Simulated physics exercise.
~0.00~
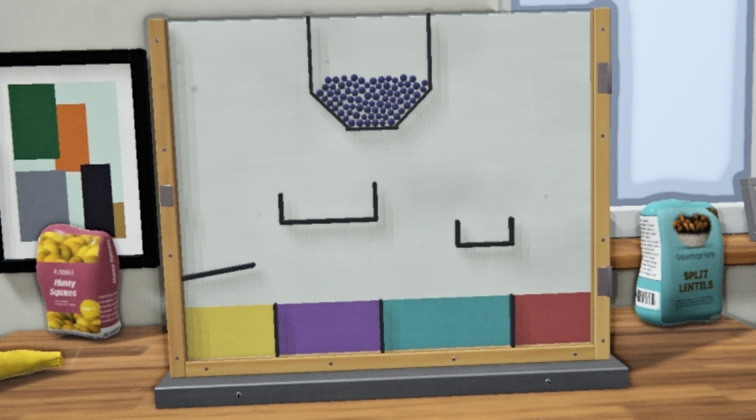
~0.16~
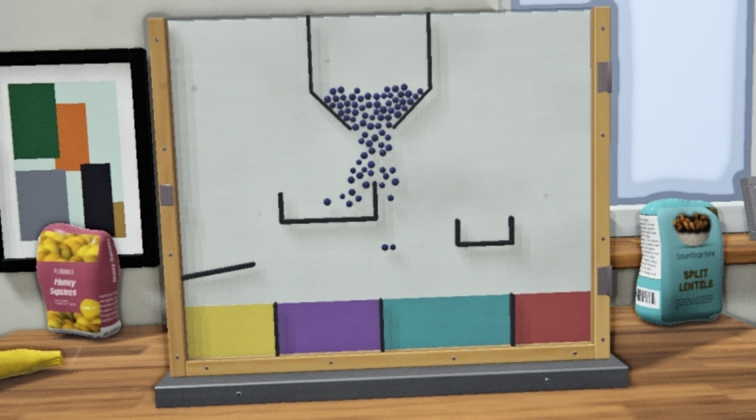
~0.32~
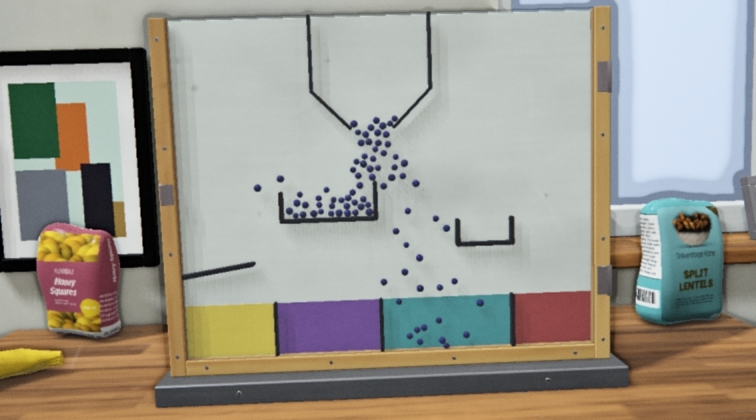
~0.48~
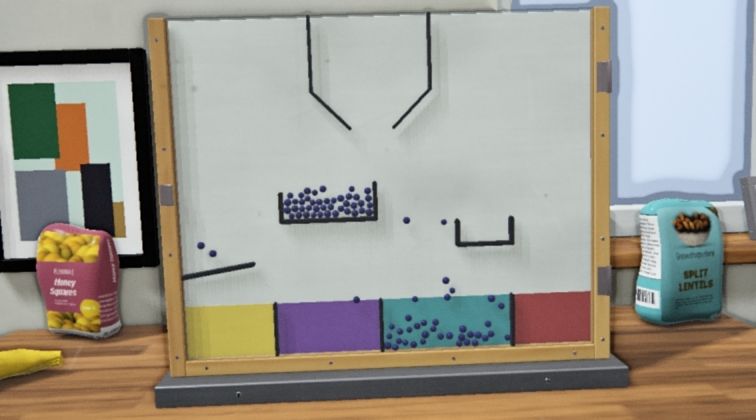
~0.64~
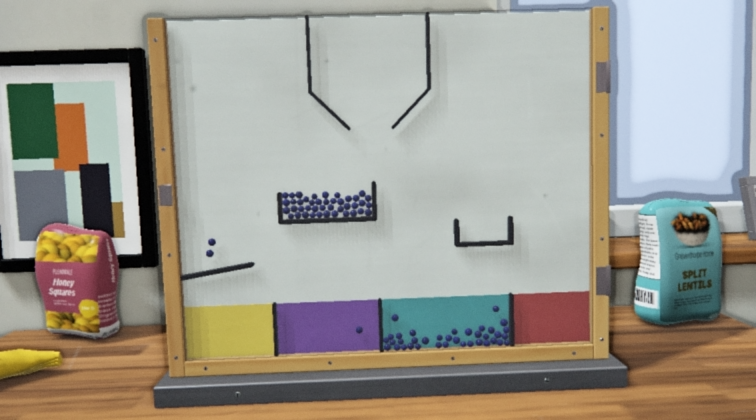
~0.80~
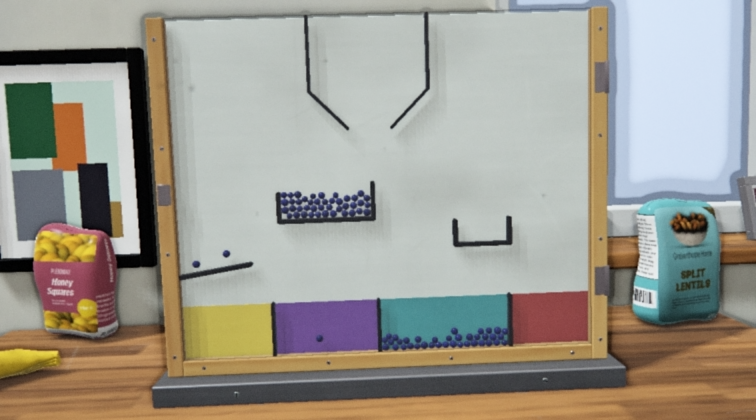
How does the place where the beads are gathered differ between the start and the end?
At the start the beads are all heaped in the hopper at the top of the case. By the end they are lower down, mostly split between the larger tray-shaped ledge and the floor of the turquoise bin.
